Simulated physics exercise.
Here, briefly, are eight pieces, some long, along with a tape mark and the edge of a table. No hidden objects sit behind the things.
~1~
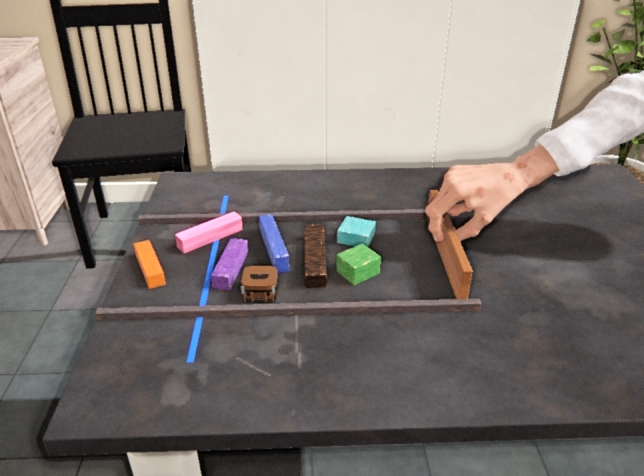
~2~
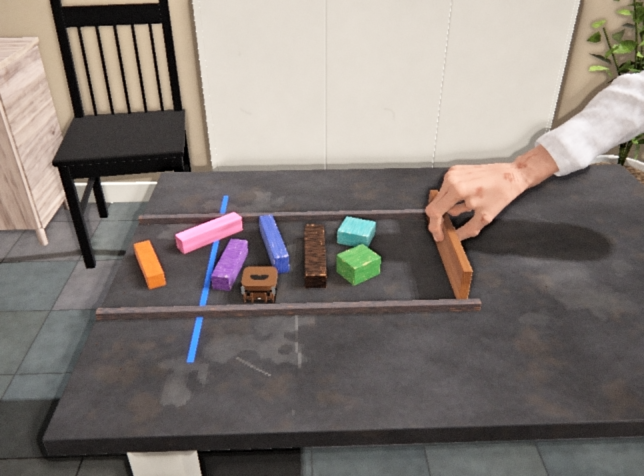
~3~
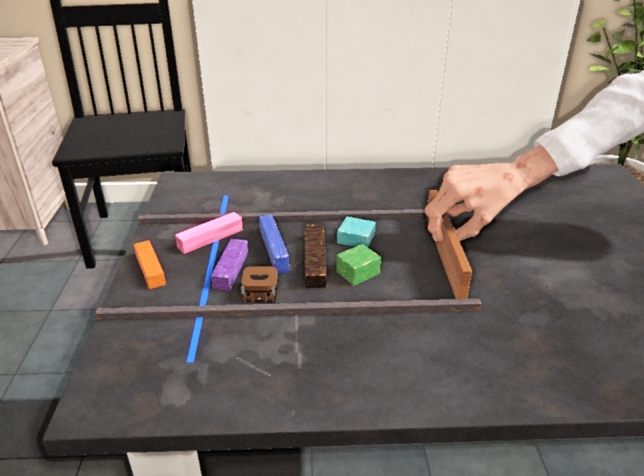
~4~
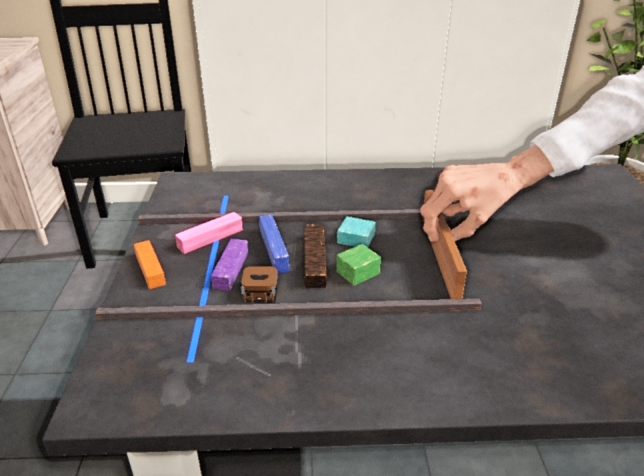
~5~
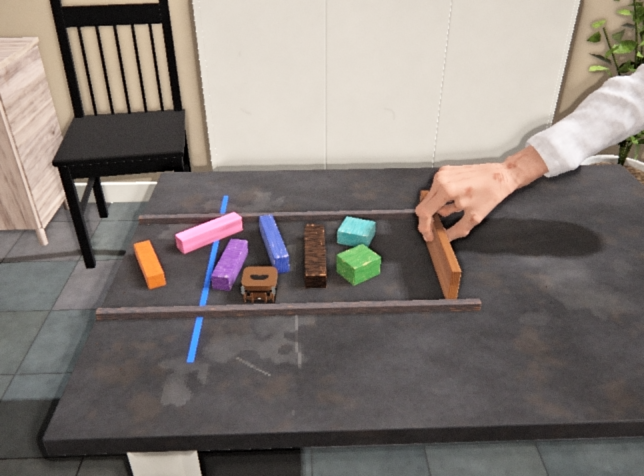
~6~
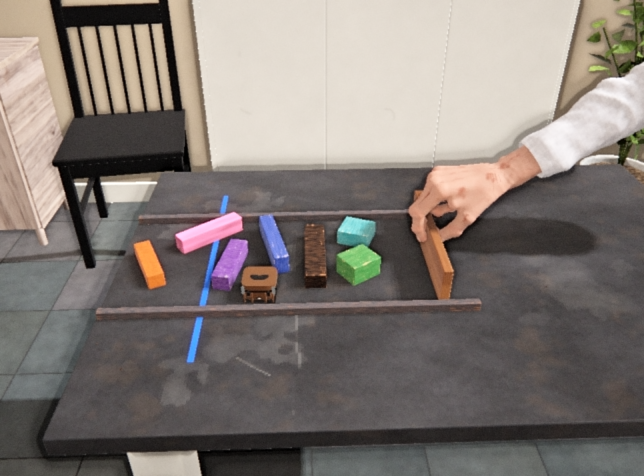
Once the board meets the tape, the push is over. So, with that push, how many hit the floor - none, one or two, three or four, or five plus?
Falls come to a total of one or two.
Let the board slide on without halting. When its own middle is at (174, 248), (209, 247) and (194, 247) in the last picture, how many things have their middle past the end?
By position: 4 / 1 / 3.
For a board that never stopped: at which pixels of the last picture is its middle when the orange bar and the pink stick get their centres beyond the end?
For the orange bar, about (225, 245); for the pink stick, about (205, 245).
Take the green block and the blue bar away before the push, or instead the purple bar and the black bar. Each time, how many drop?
That gives 0 in the first case, then 0 in the second.
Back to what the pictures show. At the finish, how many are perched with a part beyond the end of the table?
The total here is 1.
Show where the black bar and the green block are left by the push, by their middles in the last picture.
You'll see the black bar at (170, 252), with the green block at (192, 264).
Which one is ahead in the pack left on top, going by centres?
Pink stick.
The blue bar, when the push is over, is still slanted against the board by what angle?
Roughly 0°.
Early on, none off yet; orange bar at rest near (149, 264); pink stick at rest near (210, 232); purple bar at rest near (231, 264).
Finally, the number that fall off is one or two; lost, orange bar.
